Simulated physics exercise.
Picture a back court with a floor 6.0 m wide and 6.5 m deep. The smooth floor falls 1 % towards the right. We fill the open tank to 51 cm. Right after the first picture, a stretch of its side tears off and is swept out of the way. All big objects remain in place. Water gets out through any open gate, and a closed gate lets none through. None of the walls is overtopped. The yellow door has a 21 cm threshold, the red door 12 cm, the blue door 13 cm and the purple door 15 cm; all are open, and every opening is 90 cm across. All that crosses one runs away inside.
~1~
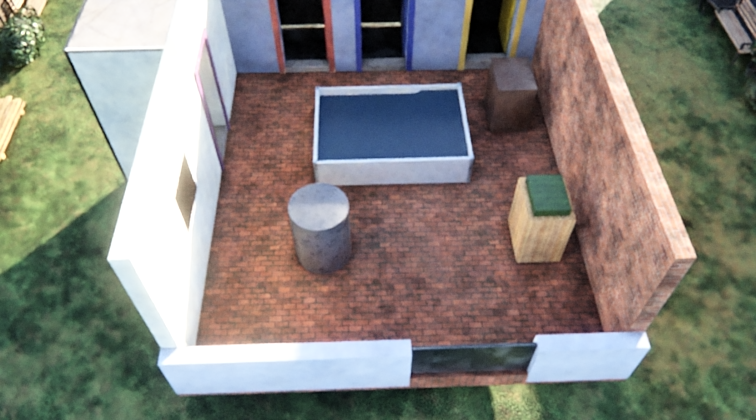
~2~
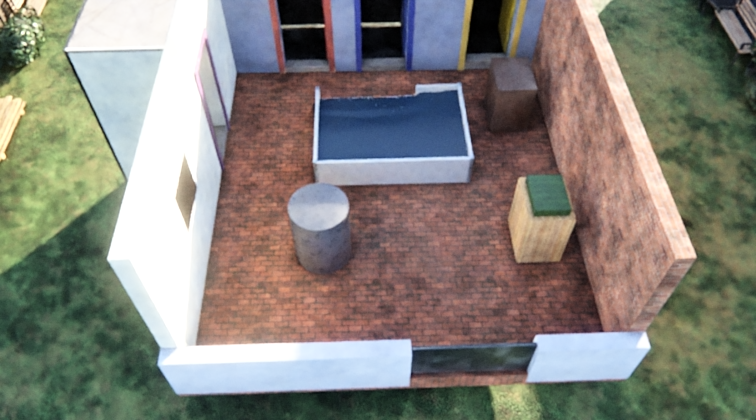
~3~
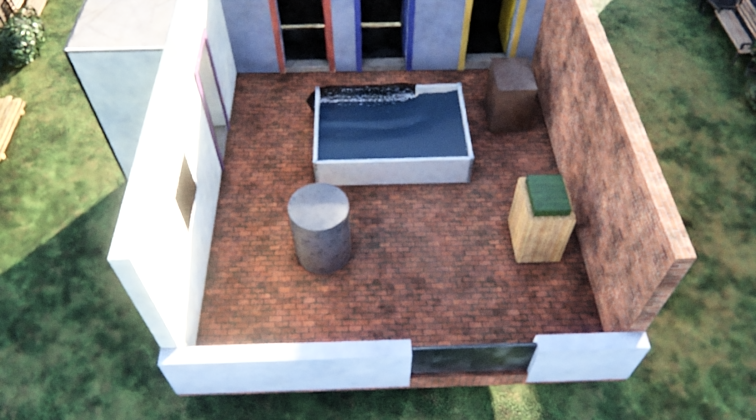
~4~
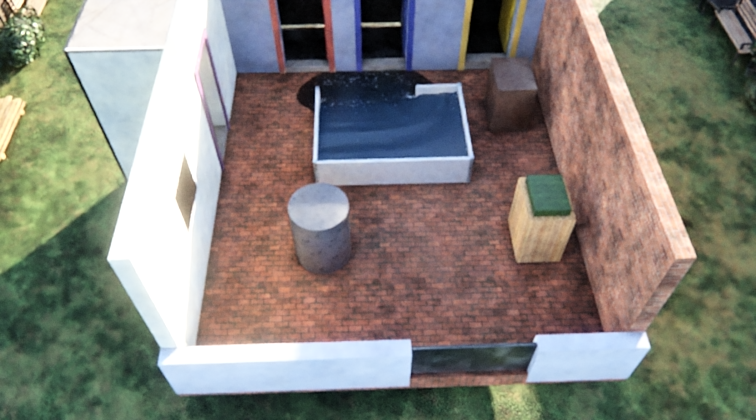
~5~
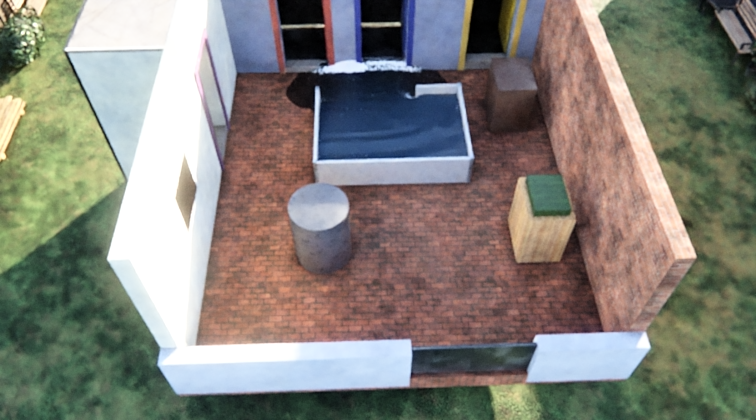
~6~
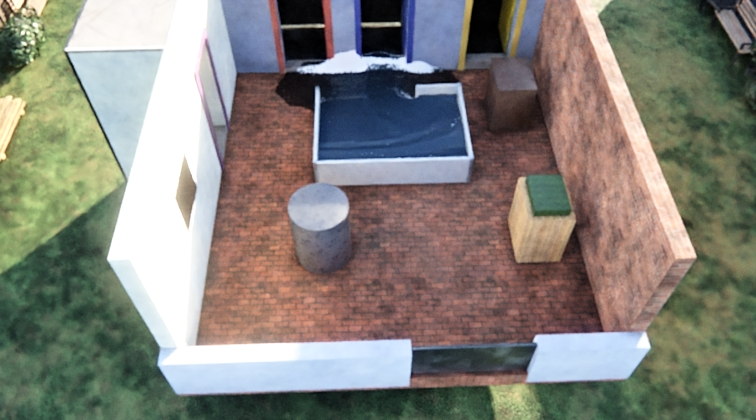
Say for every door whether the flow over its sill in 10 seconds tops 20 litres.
Result: Yellow door - falls short; red door - tops it; blue door - tops it; purple door - falls short.
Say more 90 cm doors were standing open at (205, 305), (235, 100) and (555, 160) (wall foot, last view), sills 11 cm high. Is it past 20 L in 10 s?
Taking them in order, the first gets too little, the second enough and the third too little.
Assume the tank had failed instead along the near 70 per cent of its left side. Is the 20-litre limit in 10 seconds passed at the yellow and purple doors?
Lab note: Vs limit, yellow door inside limit; purple door limit exceeded.
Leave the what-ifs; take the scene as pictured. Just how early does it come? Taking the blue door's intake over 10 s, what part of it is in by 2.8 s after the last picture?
About 95%.
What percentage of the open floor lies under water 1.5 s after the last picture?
Some 20 per cent of it.
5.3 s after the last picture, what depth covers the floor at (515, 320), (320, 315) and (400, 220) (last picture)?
Taking the spots in order: 0 cm, 1 cm, 2 cm.
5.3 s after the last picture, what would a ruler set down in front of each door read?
Yellow 16 cm, red 10 cm, blue 11 cm, purple 6 cm.
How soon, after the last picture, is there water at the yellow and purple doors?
Arrival: Yellow 0.4 s, purple 1.6 s.
Then, 0.7 s after the last picture water covers 15 % of the floor and is deepest (40 cm) near (352, 75); yellow door 5 cm at the sill, 0 L in, red door 24 cm at the sill, 15 L in, blue door 38 cm at the sill, 116 L in, purple door not reached.
Then, 1.5 s after the last picture water covers 20 % of the floor and is deepest (34 cm) near (237, 77); yellow door 6 cm at the sill, 0 L in, red door 24 cm at the sill, 61 L in, blue door 31 cm at the sill, 239 L in, purple door not reached.
Then, 2.8 s after the last picture water covers 40 % of the floor and is deepest (24 cm) near (246, 77); yellow door 5 cm at the sill, 0 L in, red door 17 cm at the sill, 103 L in, blue door 20 cm at the sill, 318 L in, purple door 8 cm at the sill, 0 L in.
Then, 5.3 s after the last picture water covers 70 % of the floor and is deepest (18 cm) near (527, 72); yellow door 16 cm at the sill, 0 L in, red door 10 cm at the sill, 114 L in, blue door 11 cm at the sill, 338 L in, purple door 6 cm at the sill, 0 L in.
Then, 9.3 s after the last picture water covers 95 % of the floor and is deepest (12 cm) near (595, 323); yellow door 9 cm at the sill, 0 L in, red door 6 cm at the sill, 114 L in, blue door 8 cm at the sill, 339 L in, purple door 3 cm at the sill, 0 L in.
